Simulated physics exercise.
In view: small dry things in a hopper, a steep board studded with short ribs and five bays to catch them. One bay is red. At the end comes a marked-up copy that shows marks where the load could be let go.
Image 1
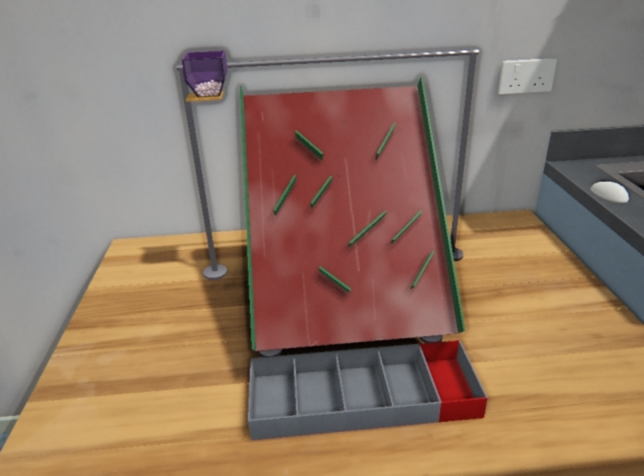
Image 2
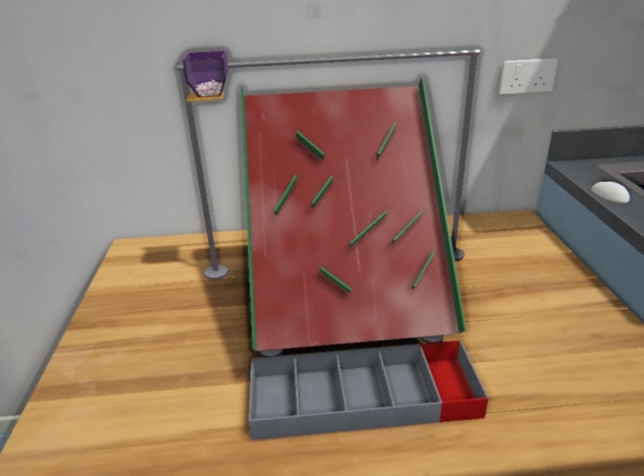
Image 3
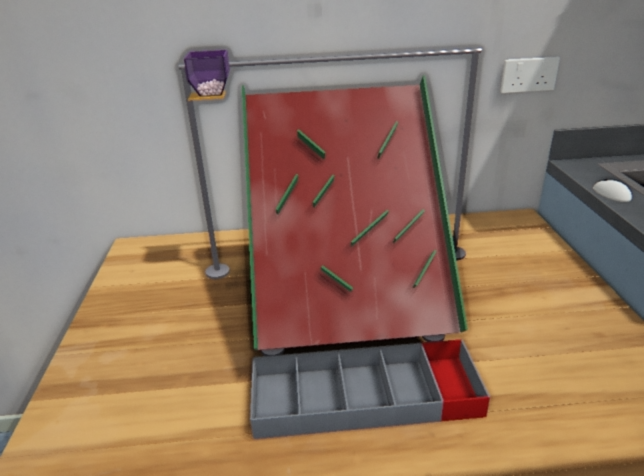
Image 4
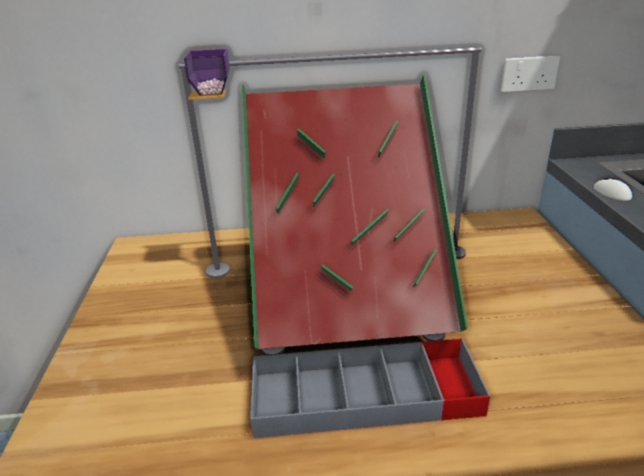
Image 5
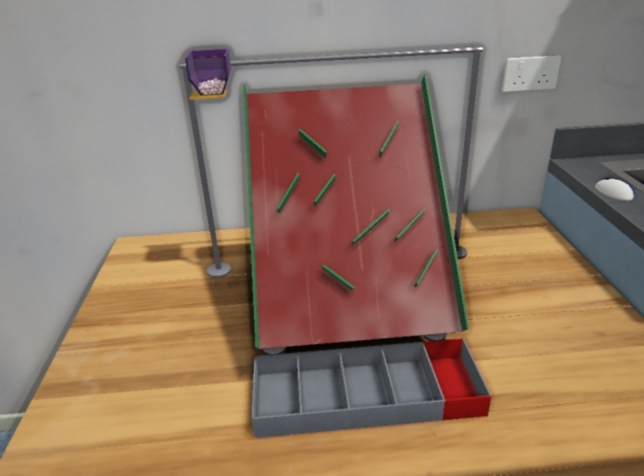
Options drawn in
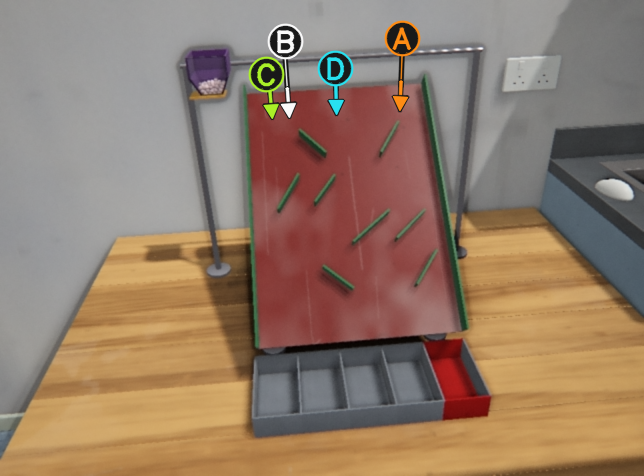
A red board with green ribs stands above five bays, and nothing visibly moves.
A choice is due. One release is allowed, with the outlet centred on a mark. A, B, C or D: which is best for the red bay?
It is A.
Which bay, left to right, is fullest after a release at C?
The first.
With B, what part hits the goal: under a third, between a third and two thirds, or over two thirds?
Under a third.
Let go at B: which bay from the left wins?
It is the first one.
On the marked copy, mark A meets the board at (400, 105); mark B meets the board at (289, 112); mark C meets the board at (271, 113); mark D meets the board at (336, 109).
With A, about a third in the red bay, about a quarter in other bays, about a third outside the box.
With B, a stray few in the red bay, about two thirds in other bays, about a quarter outside the box.
With C, a stray few in the red bay, most in other bays, about a quarter outside the box.
With D, a stray few in the red bay, most in other bays, about a quarter outside the box.
